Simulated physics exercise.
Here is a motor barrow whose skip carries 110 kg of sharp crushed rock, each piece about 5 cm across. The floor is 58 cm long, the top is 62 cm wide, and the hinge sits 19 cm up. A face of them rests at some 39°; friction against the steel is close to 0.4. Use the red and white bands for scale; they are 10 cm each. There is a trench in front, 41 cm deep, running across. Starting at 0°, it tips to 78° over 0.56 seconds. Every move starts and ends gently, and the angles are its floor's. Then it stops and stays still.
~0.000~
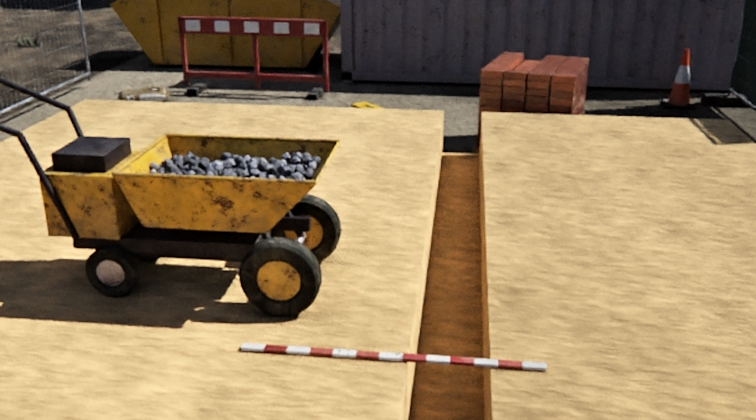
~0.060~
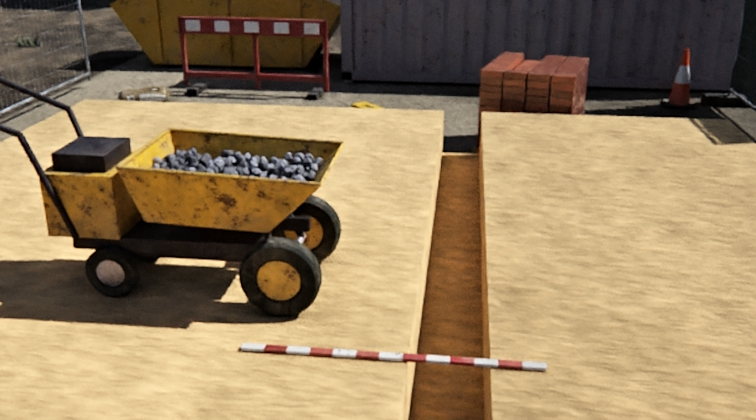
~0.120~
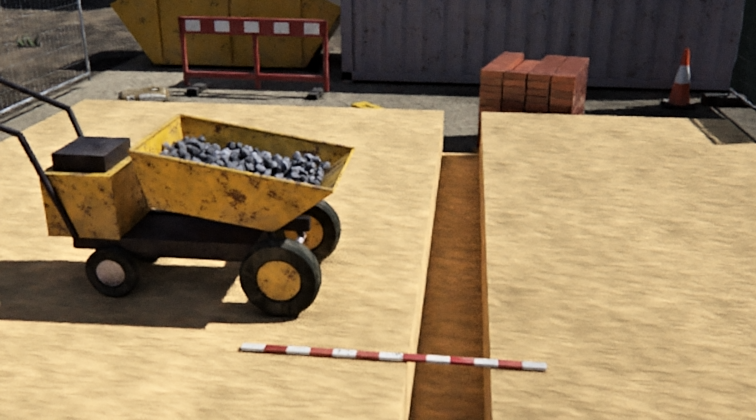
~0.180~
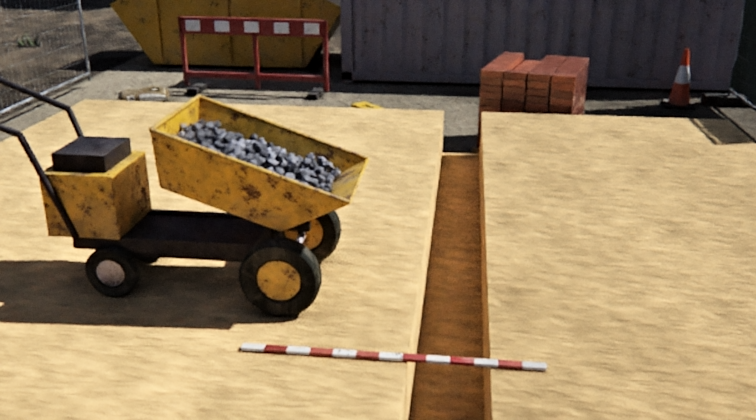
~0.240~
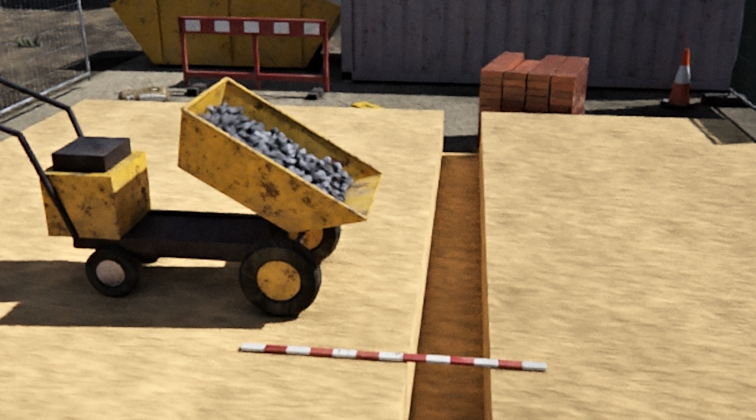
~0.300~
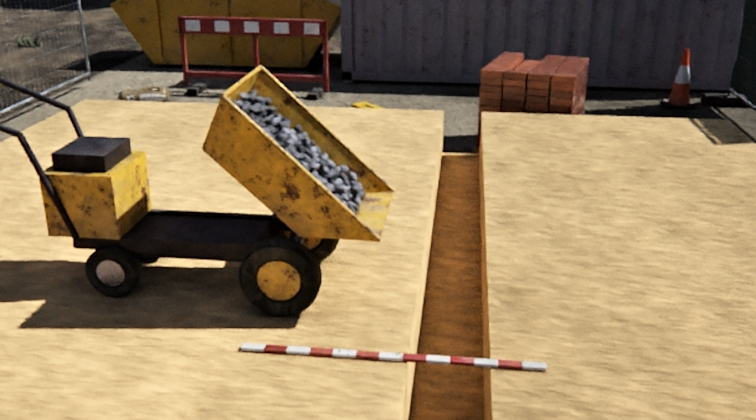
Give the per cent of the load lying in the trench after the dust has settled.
Close to 82 in every hundred.
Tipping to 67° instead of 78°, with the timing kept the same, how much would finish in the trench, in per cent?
Roughly 90 percent.
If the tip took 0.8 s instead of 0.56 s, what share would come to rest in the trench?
Probably about 95 in a hundred.
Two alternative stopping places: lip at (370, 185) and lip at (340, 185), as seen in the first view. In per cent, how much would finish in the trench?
First place roughly 50%, second roughly 75%.
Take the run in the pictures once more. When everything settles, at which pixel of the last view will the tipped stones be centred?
The stones end up centred near (456, 348).
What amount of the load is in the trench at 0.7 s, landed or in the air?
40 per cent or so by then.
After 0.4 s the floor is at 66°; 100 % in the skip; the foremost stones are at (382, 247).
After 0.7 s the floor is at 78°; 57 % in the skip, 5 % short of the trench, 39 % in the trench; the foremost stones are at (471, 330).
After 1.0 s the floor is at 78°; 3 % in the skip, 6 % short of the trench, 78 % in the trench, 14 % past the trench; the foremost stones are at (645, 305).
After 3.0 s the floor is at 78°; 0 % in the skip, 5 % short of the trench, 82 % in the trench, 13 % past the trench; the foremost stones are past the picture's edge.
